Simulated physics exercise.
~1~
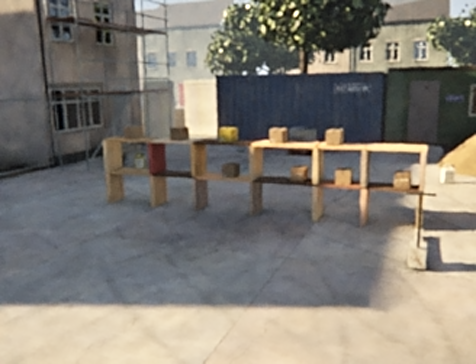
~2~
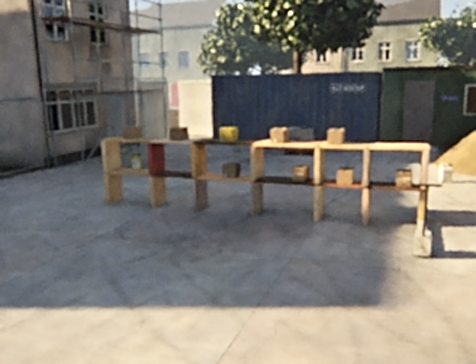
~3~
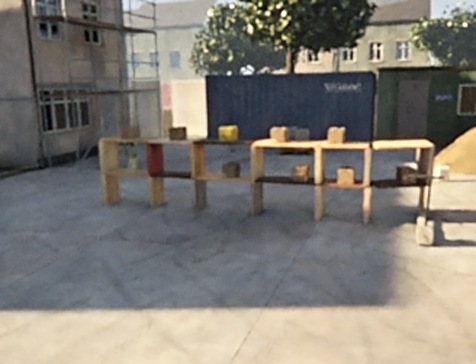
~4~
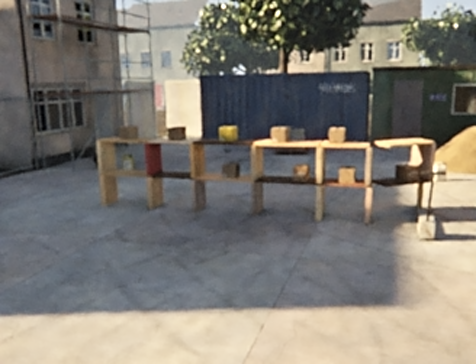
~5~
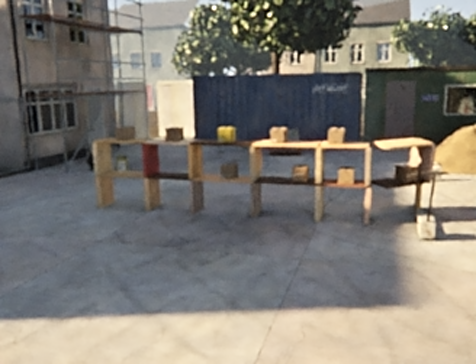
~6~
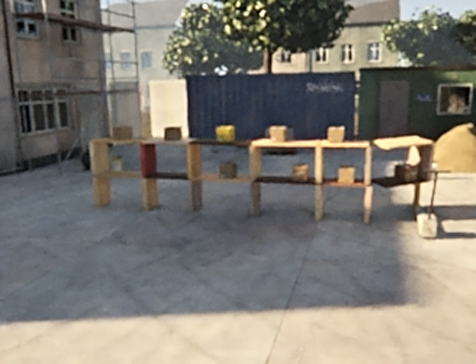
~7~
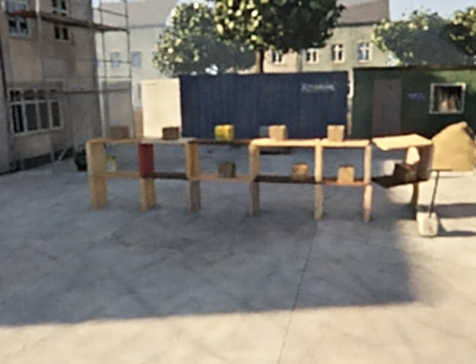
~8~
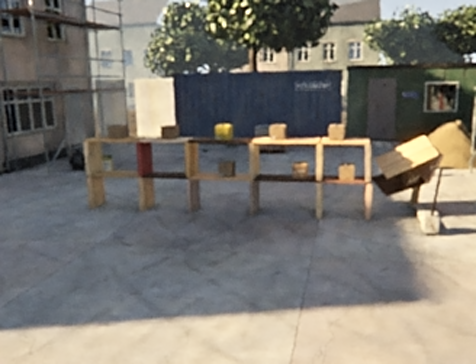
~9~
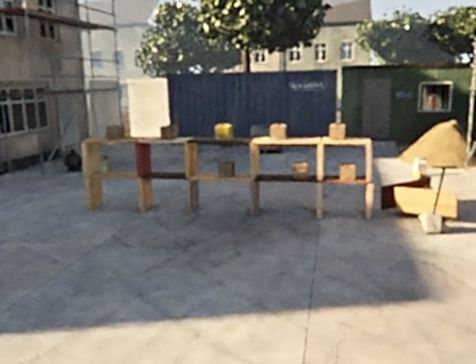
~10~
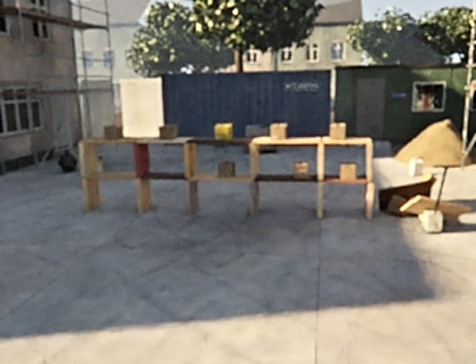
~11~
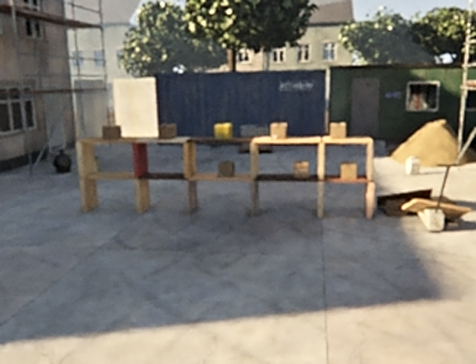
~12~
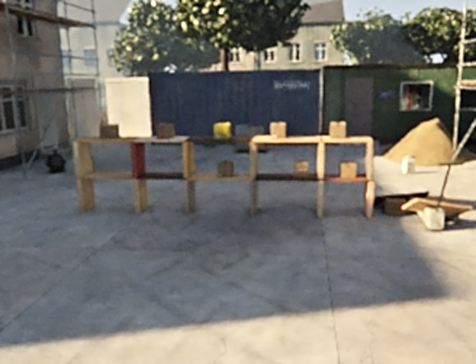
The clip opens on a paved yard where a long two-tier rack of boards and timber uprights holds small cartons, with a blue container behind it. As the view drifts slightly sideways, a jack slides in low at the foot of the far right upright and comes to rest. The top board there begins to tilt, and the upright leans. Then the right-hand bay tips outward to the right, its boards and cartons tumbling to the ground. The pieces settle in a low heap beside the jack, while the rest of the rack, including the red upright and yellow carton, stays standing.
